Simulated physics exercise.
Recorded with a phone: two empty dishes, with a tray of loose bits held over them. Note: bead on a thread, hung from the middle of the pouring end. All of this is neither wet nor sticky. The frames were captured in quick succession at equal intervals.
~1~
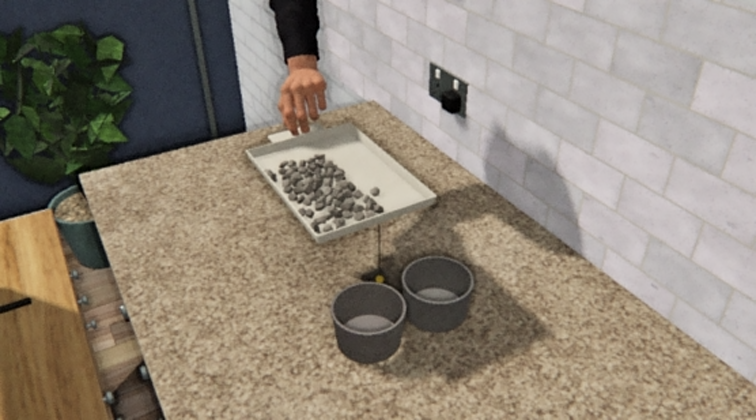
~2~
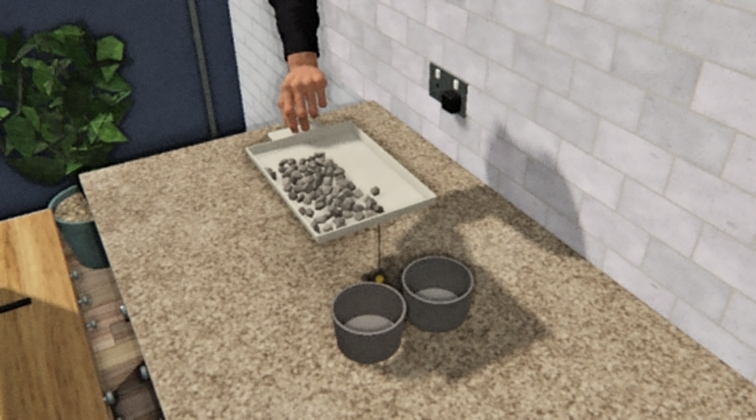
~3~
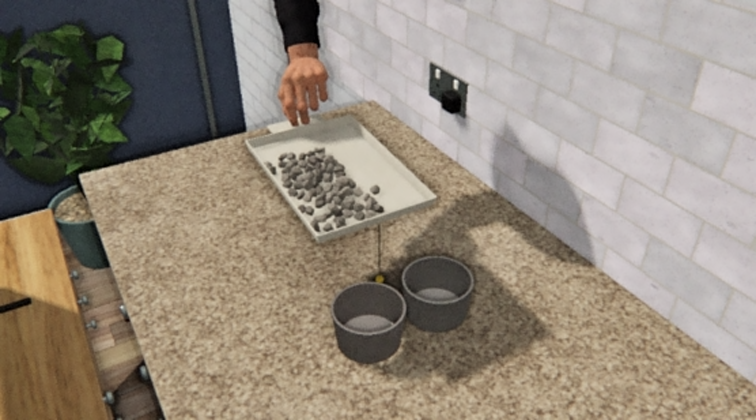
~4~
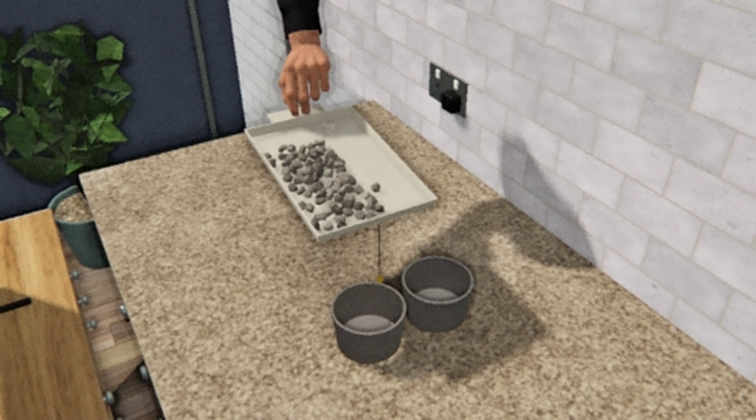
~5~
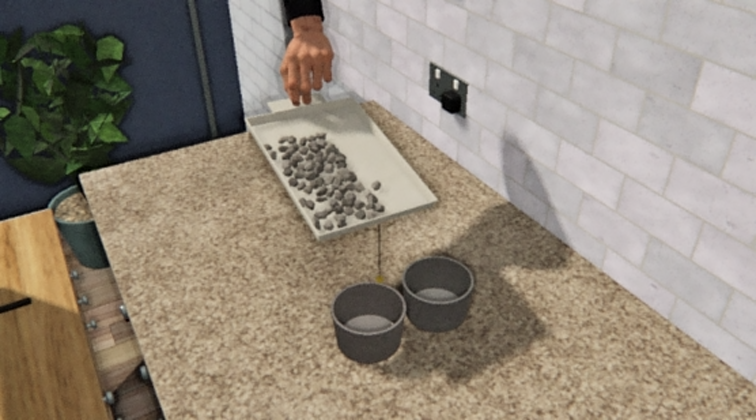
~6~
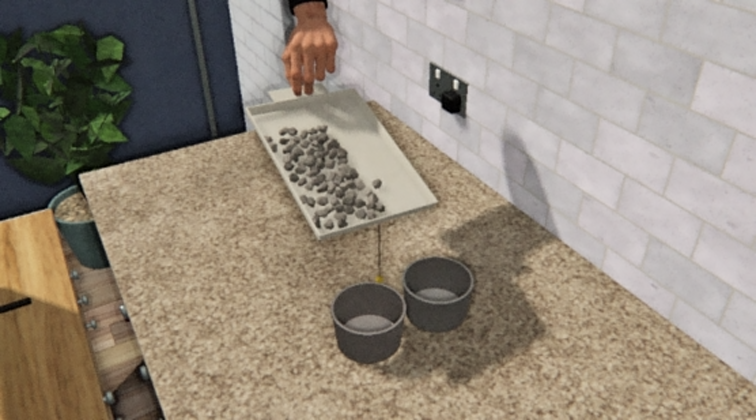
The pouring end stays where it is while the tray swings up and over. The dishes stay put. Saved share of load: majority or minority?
Catch is a majority.
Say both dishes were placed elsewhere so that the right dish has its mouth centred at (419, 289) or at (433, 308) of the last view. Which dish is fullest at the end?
It comes out as the one to the right in the first try and the one to the right in the second.
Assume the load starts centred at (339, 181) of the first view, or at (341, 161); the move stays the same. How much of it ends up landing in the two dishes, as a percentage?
Around 70 in a hundred the first time, around 80 in a hundred the second.
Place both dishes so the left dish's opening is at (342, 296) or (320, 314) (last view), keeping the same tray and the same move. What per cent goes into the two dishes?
You'd get 30 in a hundred the first time and 40 in a hundred the second.
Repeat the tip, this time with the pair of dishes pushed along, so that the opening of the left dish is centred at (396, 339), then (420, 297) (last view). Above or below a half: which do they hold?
Try 1: Not up to half; try 2: In excess of half.
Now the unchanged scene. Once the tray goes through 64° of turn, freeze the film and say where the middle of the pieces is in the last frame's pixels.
I'd mark the middle close to (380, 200).
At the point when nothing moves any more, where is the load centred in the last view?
Once it all stops, the middle lies near (432, 315).
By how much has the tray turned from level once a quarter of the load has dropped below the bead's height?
At roughly 85°.
Just after the last frame, tray tipped steeply; almost all on the tray; just a few in the air.
A moment on, tray tipped past a quarter turn; about a tenth on the tray; about a tenth in the left dish; roughly a third in the right dish; roughly a quarter outside both; roughly a quarter in the air.
Further on, tray tipped past a quarter turn; roughly a quarter in the left dish; roughly half in the right dish; roughly a quarter outside both.
When it is over, tray tipped past a quarter turn; roughly a quarter in the left dish; roughly half in the right dish; roughly a quarter outside both.
